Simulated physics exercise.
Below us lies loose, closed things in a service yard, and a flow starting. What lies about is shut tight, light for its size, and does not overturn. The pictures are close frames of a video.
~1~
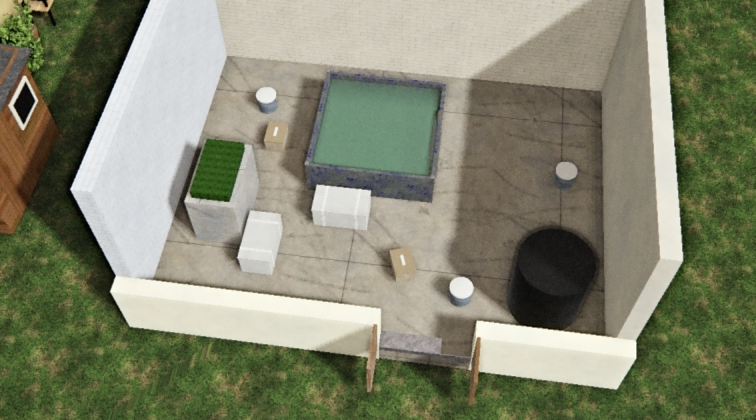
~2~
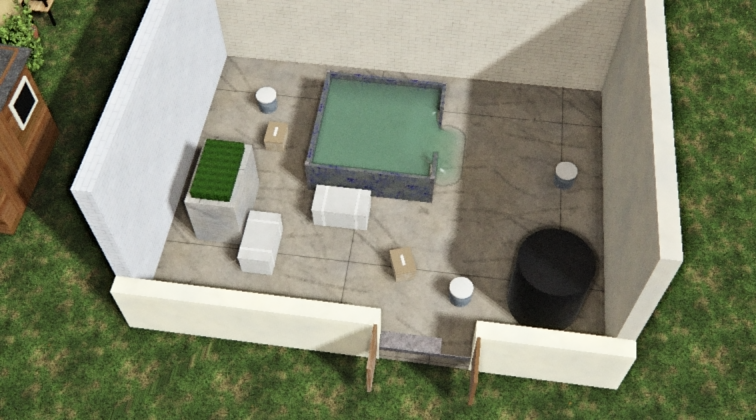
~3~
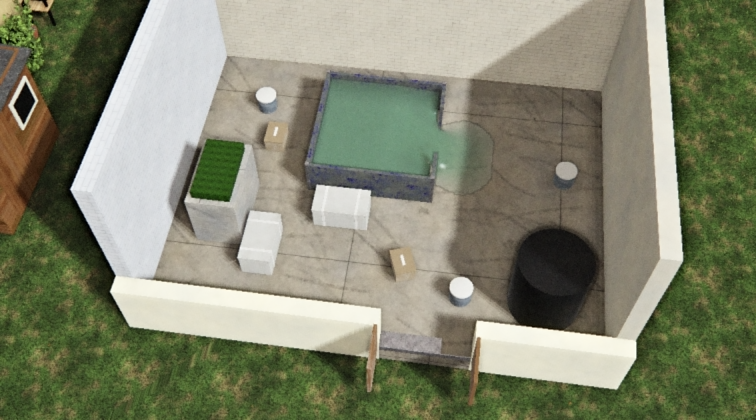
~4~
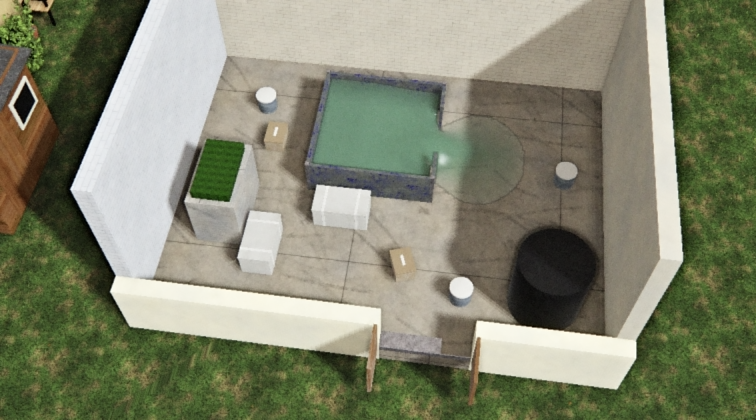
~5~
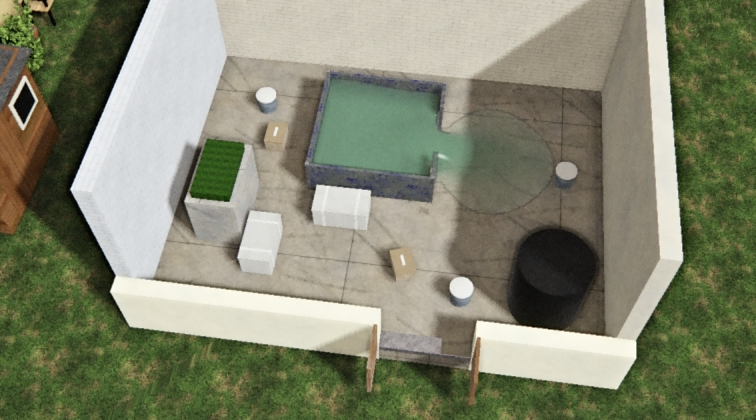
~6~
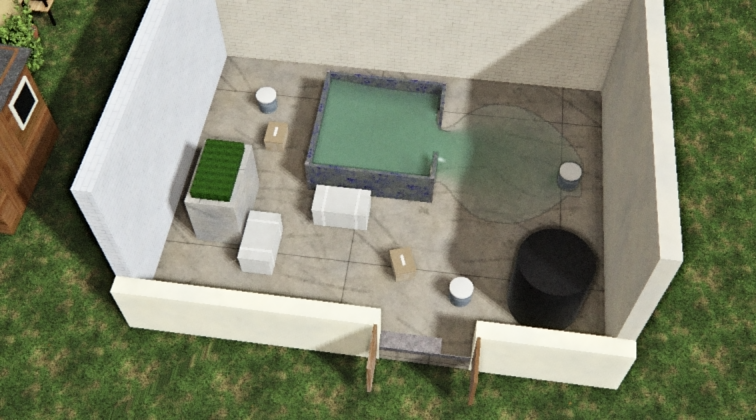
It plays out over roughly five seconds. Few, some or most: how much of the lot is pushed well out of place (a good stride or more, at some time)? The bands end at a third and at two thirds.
Share: Less than a third.
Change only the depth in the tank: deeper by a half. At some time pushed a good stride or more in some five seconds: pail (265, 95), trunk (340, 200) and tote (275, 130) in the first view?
In that order: Under that, less than that, not that far.
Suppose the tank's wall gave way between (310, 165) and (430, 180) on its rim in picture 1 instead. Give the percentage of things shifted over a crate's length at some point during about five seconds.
I make it 70 per cent.
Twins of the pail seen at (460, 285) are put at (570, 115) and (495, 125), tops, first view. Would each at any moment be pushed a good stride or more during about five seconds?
In turn: Yes, moved that far.
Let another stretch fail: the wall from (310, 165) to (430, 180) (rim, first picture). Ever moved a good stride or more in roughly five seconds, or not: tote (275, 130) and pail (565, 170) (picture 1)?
In that order: Under that, no.
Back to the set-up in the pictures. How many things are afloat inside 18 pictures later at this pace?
The number is 1.
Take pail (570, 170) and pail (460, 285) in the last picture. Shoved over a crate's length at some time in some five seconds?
In turn: That far or more, yes.
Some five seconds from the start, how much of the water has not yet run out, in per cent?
Roughly 100 per cent.
A moment on, 0 of 7 are well off their spots; 1 afloat.
Next, 1 of 7 are well off their spots; 1 afloat.
Later, 1 of 7 are well off their spots; 1 afloat.
In the end, 2 of 7 are well off their spots, and 2 have been at some point; 2 afloat.
